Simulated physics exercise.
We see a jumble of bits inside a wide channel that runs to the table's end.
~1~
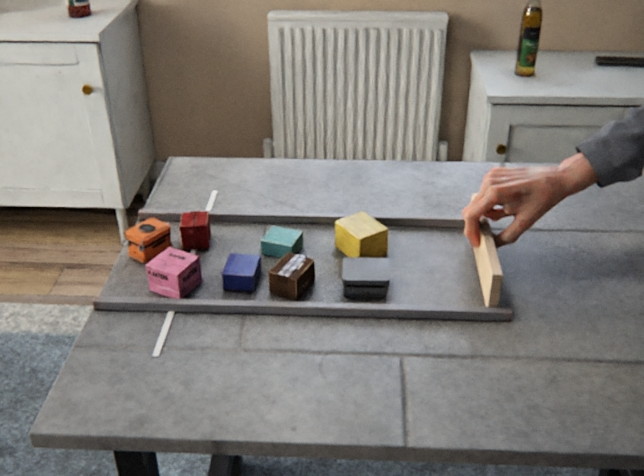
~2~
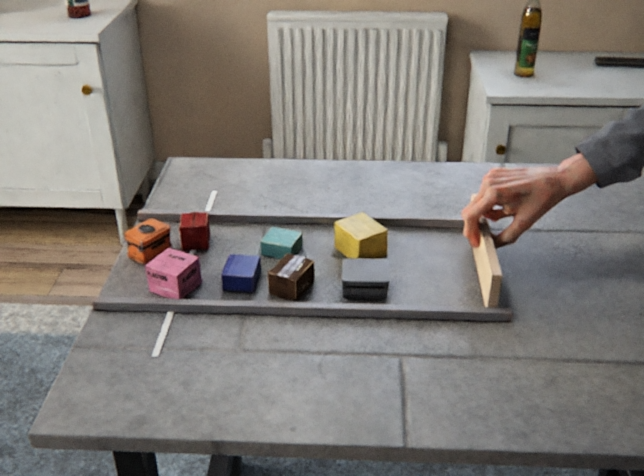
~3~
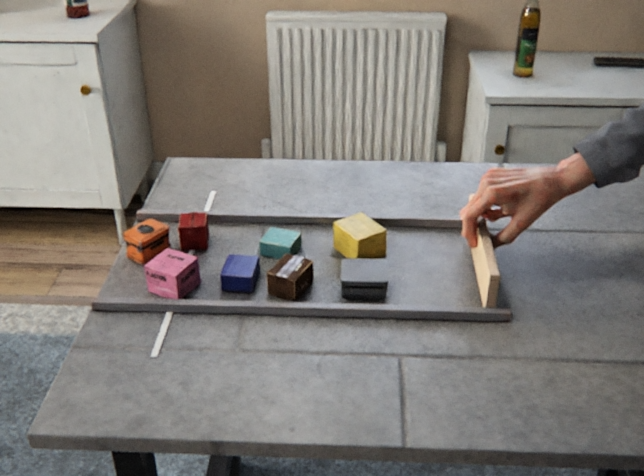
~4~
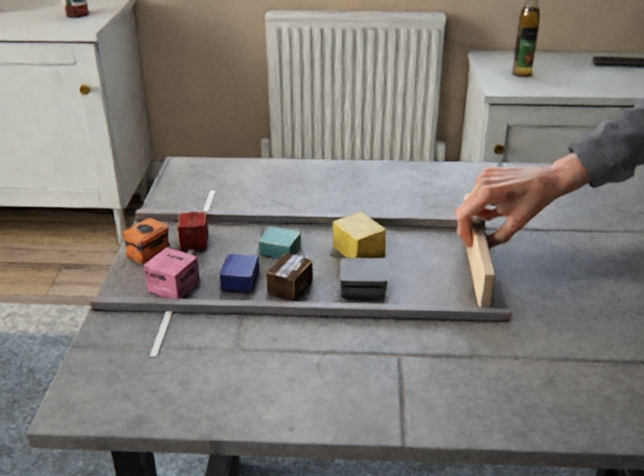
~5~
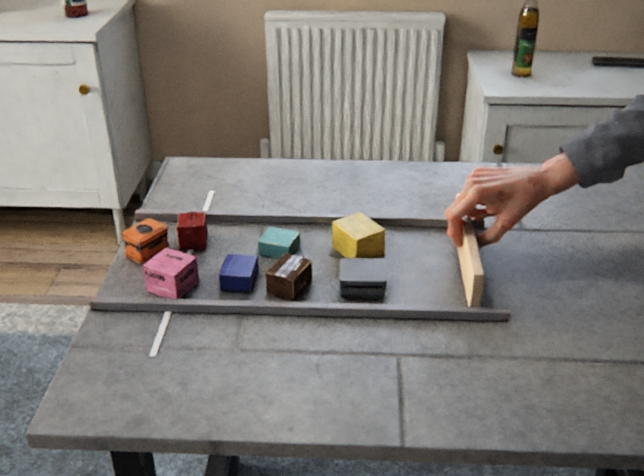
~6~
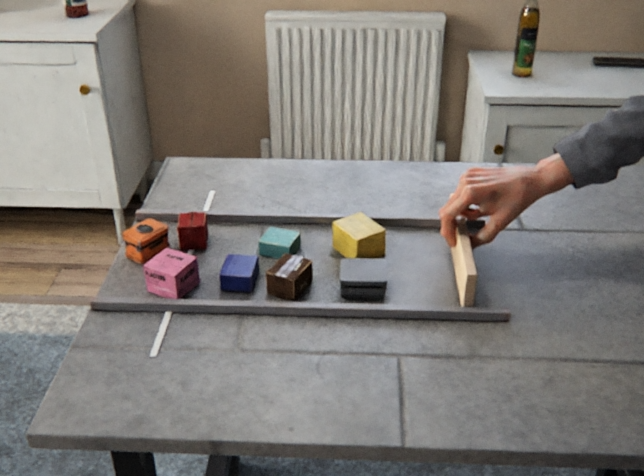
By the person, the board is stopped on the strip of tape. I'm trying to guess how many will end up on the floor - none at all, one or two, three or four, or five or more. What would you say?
Off the edge will go three or four.
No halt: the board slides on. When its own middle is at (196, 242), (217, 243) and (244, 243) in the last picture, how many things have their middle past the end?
Counts: 3, 1, 0.
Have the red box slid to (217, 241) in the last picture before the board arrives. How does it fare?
Starting there, it drops down in the end.
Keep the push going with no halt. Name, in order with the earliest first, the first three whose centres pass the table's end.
The pink box, the blue block, then the orange case.
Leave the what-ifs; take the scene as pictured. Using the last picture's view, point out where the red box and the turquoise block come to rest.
The first one ends at (147, 219), the second at (140, 241).
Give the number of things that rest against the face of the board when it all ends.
Tally at the end: 2.
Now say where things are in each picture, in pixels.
Orange case (149, 241); pink box (175, 273); red box (196, 230); board (484, 249); tape (190, 260), in the first picture.
Pink box (174, 274); yellow block (361, 239), in the second picture.
Red box (194, 231); grey case (364, 279), in the third picture.
Orange case (147, 241); blue block (240, 273), in the fourth picture.
Pink box (172, 274); turquoise block (279, 243), in the fifth picture.
Orange case (147, 241); pink box (172, 274); red box (193, 231); board (461, 248); tape (188, 260), in the sixth picture.
A little later, none off yet; orange case at rest near (147, 241); pink box at rest near (172, 274); red box at rest near (193, 231).
Next, none off yet; orange case at rest near (147, 241); pink box shifted about its own width near (140, 276); red box at rest near (193, 231).
When it is over, the number that fall off is three or four; down, blue block, pink box and orange case.
